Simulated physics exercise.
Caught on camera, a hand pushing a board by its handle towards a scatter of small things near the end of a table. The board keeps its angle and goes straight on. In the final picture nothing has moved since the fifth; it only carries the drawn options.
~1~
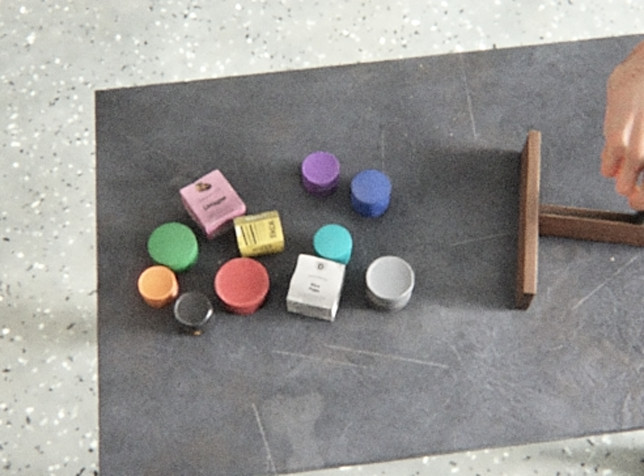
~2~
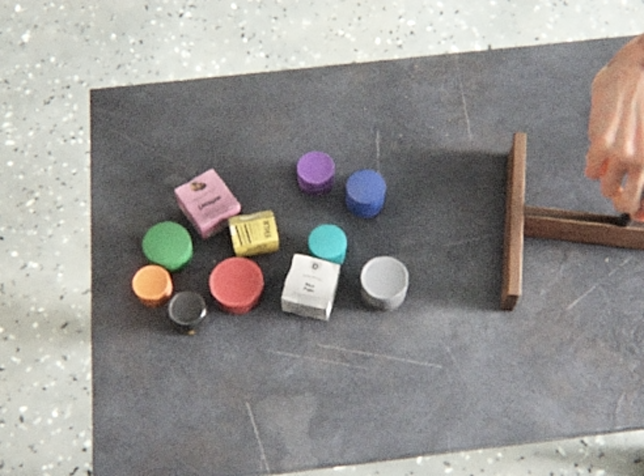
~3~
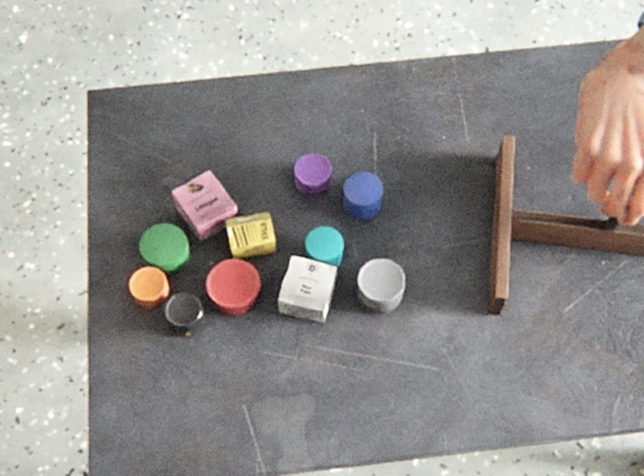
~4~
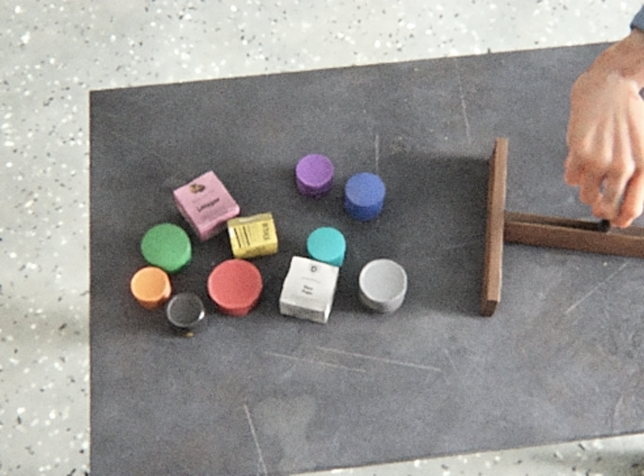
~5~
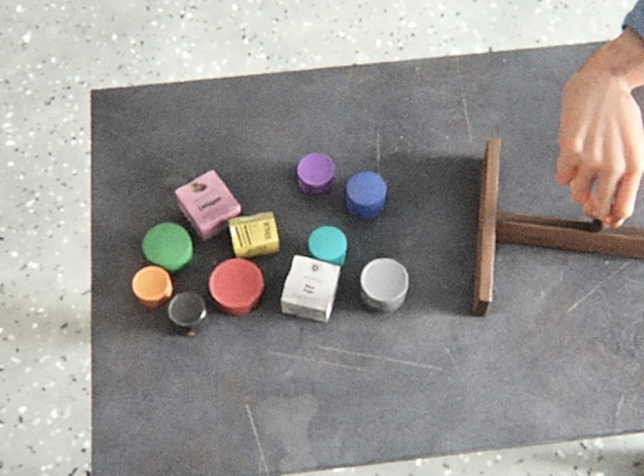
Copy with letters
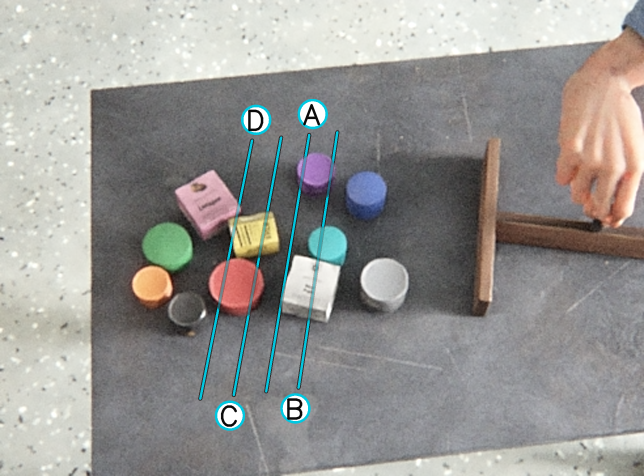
A hand slid a wooden T-shaped board by its handle slowly leftward across a dark tabletop, while the colorful round containers and little boxes clustered on the left stayed where they were, untouched.
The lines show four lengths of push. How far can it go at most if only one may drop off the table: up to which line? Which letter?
No second one falls up to D.
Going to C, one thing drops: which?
It is the orange tub.
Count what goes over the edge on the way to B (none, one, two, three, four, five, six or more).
The count is none.
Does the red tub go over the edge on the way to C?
No.
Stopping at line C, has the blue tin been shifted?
Yes.
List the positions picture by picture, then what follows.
The first picture shows green tin (173, 249); yellow box (259, 235); blue tin (371, 194).
The second picture shows board (518, 210); purple jar (316, 174).
The third picture shows board (506, 213); grey tub (381, 287).
The fourth picture shows board (498, 215); black jar (187, 315).
The fifth picture shows board (490, 215); pink packet (208, 206); white packet (311, 289); green tin (168, 250).
On the copy, A at (289, 254); B at (319, 251); C at (259, 257); D at (228, 260).
On D. First, board (397, 225); grey tub (361, 285); orange tub (153, 288).
Then, board (303, 235); orange tub (126, 290); black jar (164, 332).
Finally, board (230, 242); orange tub over the edge; red tub (98, 295); one fallen.
By contrast, A is within the limit but short; B is within the limit but short; C is within the limit but short.
